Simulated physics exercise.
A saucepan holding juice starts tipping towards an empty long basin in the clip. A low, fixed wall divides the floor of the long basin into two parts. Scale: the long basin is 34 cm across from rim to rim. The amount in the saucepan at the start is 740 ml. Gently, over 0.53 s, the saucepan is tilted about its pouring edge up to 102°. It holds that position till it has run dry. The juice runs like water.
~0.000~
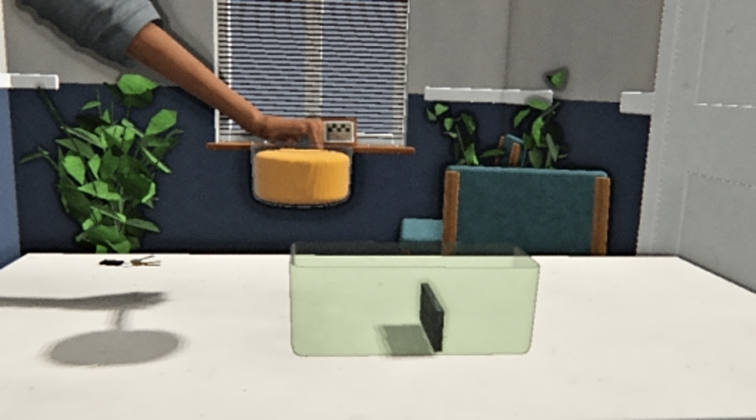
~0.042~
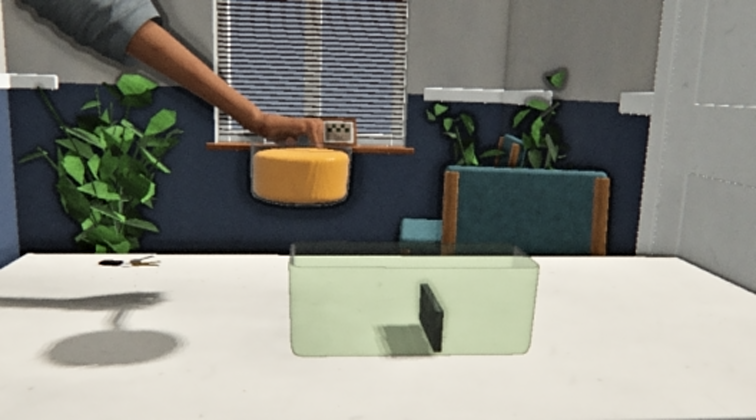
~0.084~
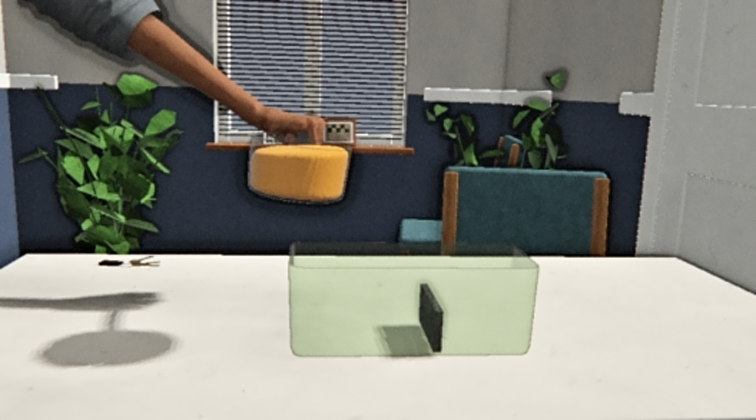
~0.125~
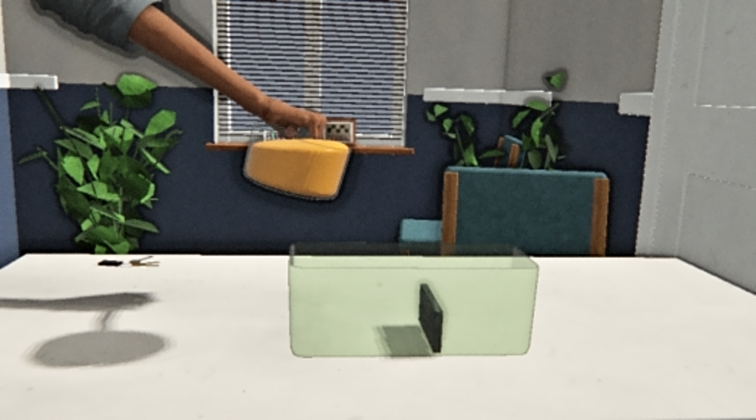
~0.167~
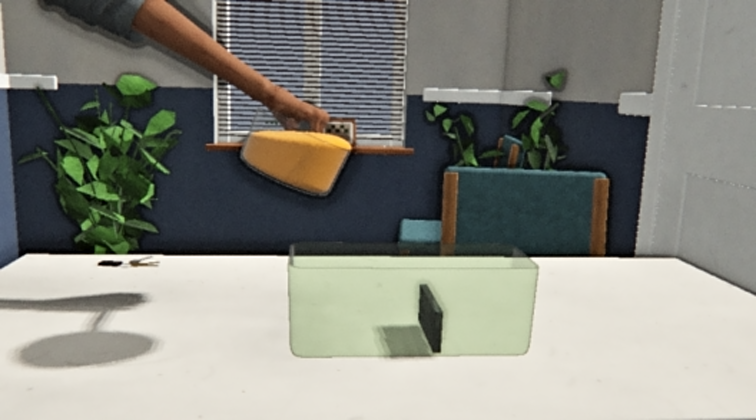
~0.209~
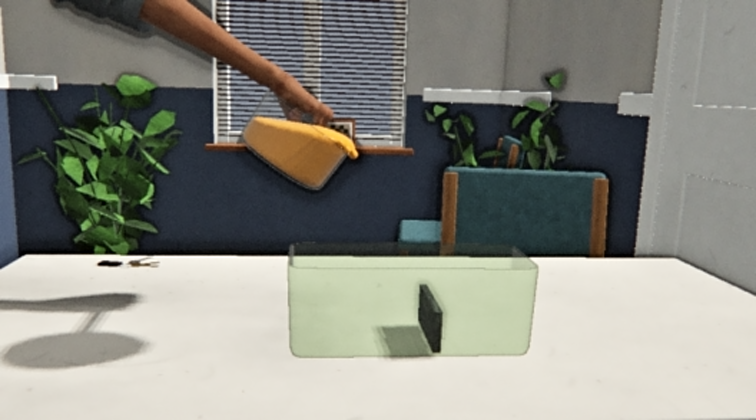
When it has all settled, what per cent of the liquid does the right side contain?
The right side contains about 51 per cent.
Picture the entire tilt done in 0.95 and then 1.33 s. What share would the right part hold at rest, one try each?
50 then 35 %.
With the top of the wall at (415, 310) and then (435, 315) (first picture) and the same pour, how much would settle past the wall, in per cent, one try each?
65 then 45 %.
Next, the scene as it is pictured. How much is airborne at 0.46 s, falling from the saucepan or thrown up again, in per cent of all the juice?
I'd say close to 54 per cent.
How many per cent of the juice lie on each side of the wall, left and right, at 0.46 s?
About 7 left, 0 right.
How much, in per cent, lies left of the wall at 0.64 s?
The left part holds some 18 per cent.
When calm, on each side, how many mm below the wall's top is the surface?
Close to 48 mm left and close to 38 mm right.
Then, 0.46 s in, the tilt is 97° and 38 per cent is still to pour, 7 is left of the wall and 0 right of it.
Then, 0.64 s in, the tilt is 102° and 4 per cent is still to pour, 18 is left of the wall and 57 right of it.
Then, 0.82 s in, the tilt is 102° and 1 per cent is still to pour, 31 is left of the wall and 48 right of it.
Then, 1.03 s in, the tilt is 102° and 0 per cent is still to pour, 43 is left of the wall and 51 right of it.
Finally, 44 per cent lies left of the wall, 51 right of it and 5 outside.
